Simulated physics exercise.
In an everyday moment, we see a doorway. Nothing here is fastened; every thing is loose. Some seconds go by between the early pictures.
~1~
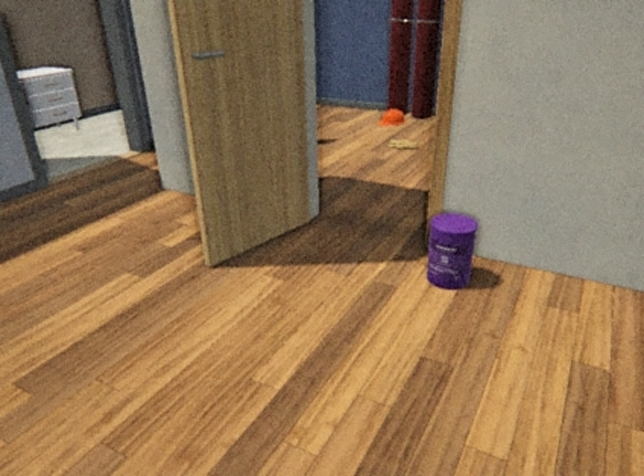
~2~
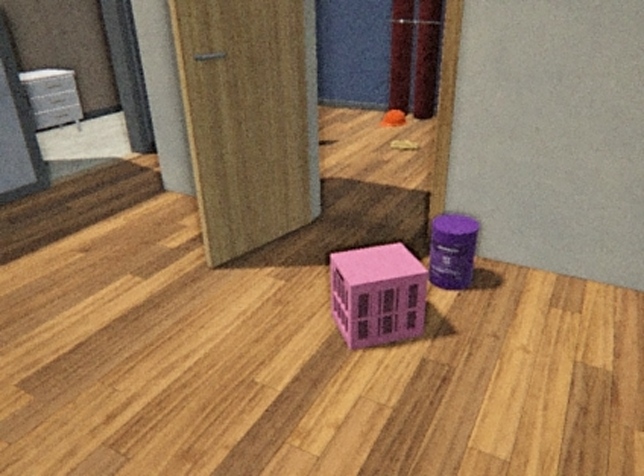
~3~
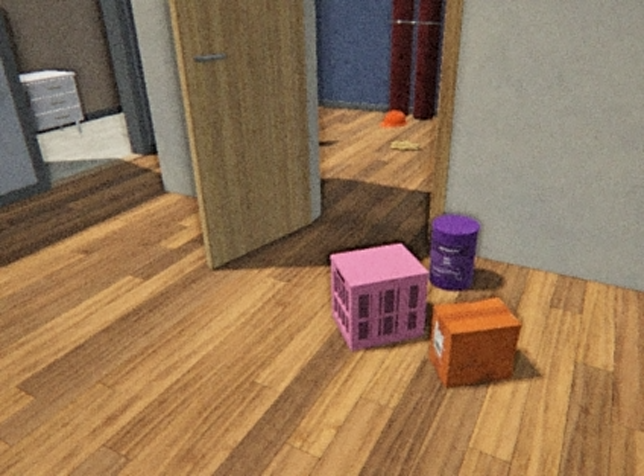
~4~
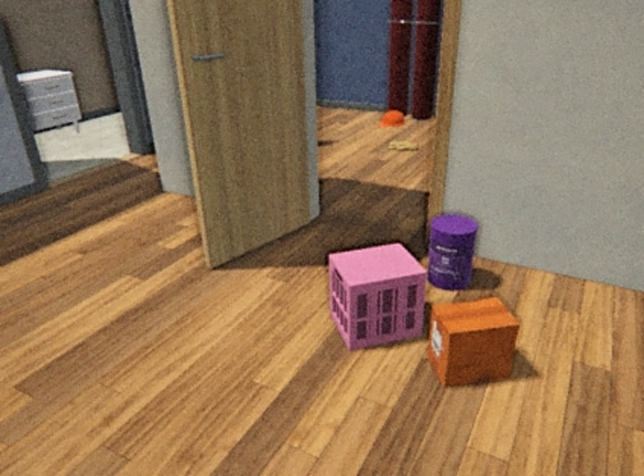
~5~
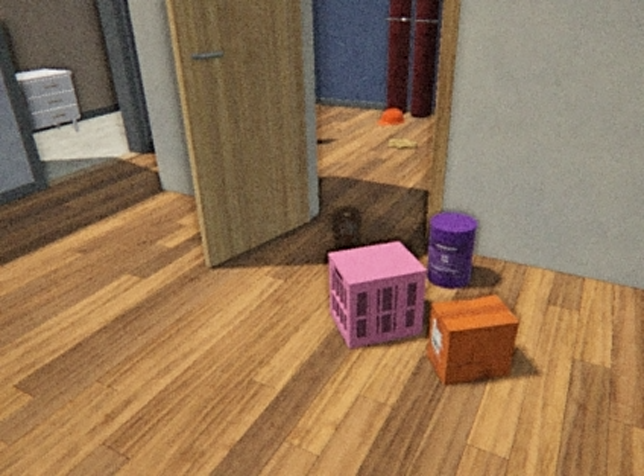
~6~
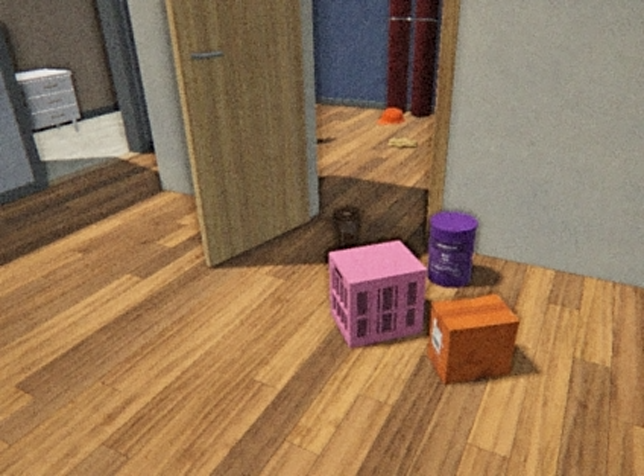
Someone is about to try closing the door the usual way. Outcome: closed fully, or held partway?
Closed fully.
Then, 1.00 s later than the last frame, open by 69°.
Then, 1.80 s later than the last frame, open by 27°; brown roll moved about its own width near (364, 228).
Then, 2.20 s later than the last frame, open by 7°; brown roll moved well along near (385, 219).
When it is over, open by 0°; moved from the start, brown roll; the other 3 as before. End places, in pixels of the last picture, brown roll near (392, 213).
